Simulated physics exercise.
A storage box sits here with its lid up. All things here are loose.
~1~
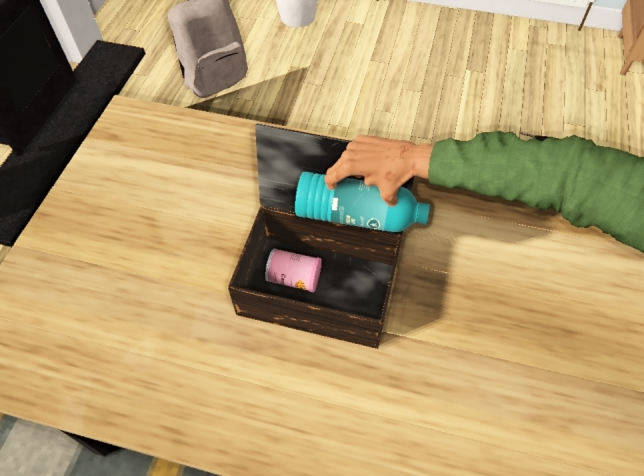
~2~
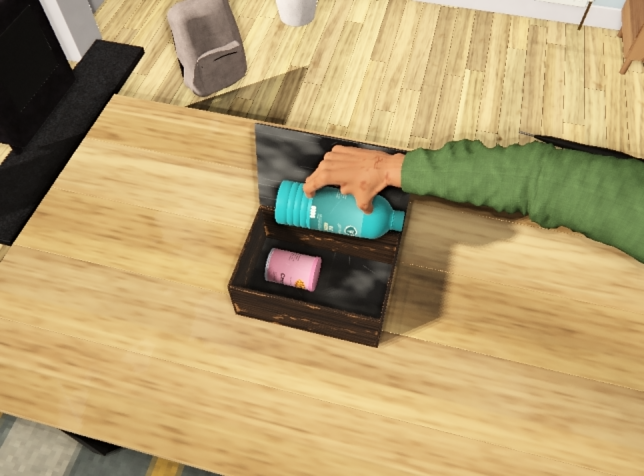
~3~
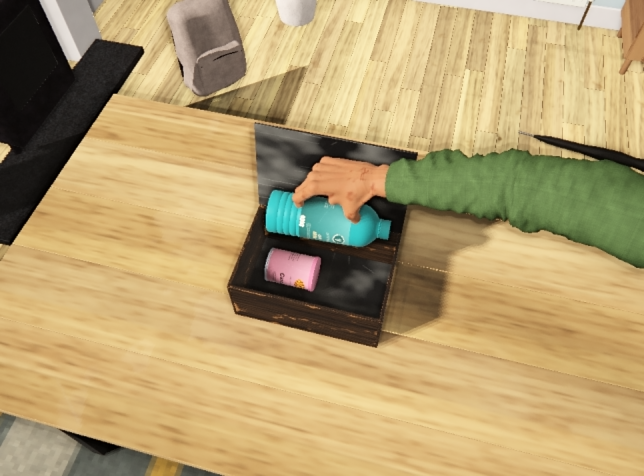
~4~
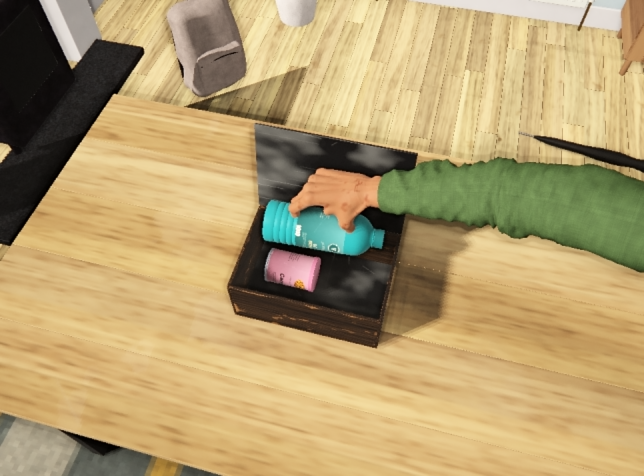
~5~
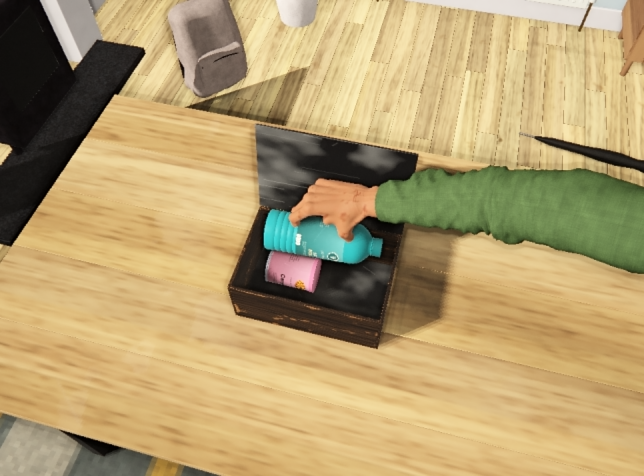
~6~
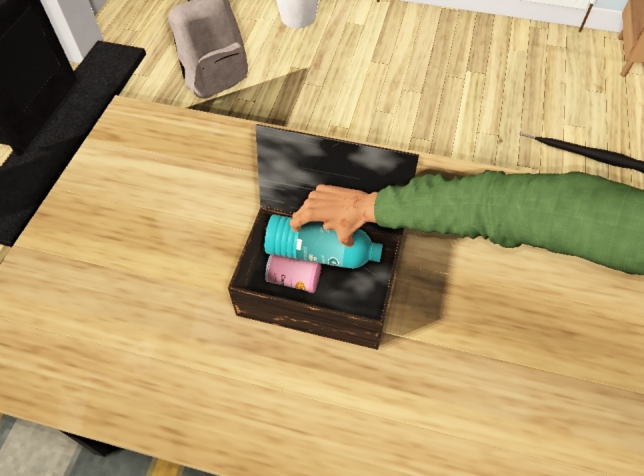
A hand in a green sleeve, reaching in from the right, grips a turquoise bottle above an open dark box on a pale wooden table, seen from a high, steady view. A pink tin lies inside the box, and a grey bag rests on the floor at upper left. The hand carries the bottle slightly left, then lowers it into the box beside the still tin.
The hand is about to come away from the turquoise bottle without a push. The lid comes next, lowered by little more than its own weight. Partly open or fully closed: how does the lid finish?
Fully closed.
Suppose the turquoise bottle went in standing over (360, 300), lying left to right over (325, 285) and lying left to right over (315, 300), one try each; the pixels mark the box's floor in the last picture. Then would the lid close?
Lid, try 1: Propped open; try 2: Fully down; try 3: Fully down.
Then, 0.50 s on from there, turquoise bottle shifted about its own width near (321, 256); pink tin shifted a little.
Then, 1.30 s on from there, lid 79° above the rim; turquoise bottle shifted about its own width near (316, 270); pink tin shifted about its own width.
Then, 1.70 s on from there, lid 47° above the rim; turquoise bottle shifted about its own width near (316, 270); pink tin shifted about its own width.
Then, 2.00 s on from there, lid 12° above the rim; turquoise bottle shifted about its own width near (316, 270); pink tin shifted about its own width.
In the end, lid shut; moved from the start, turquoise bottle and pink tin. At the end, from the last picture's camera, turquoise bottle near (316, 269).
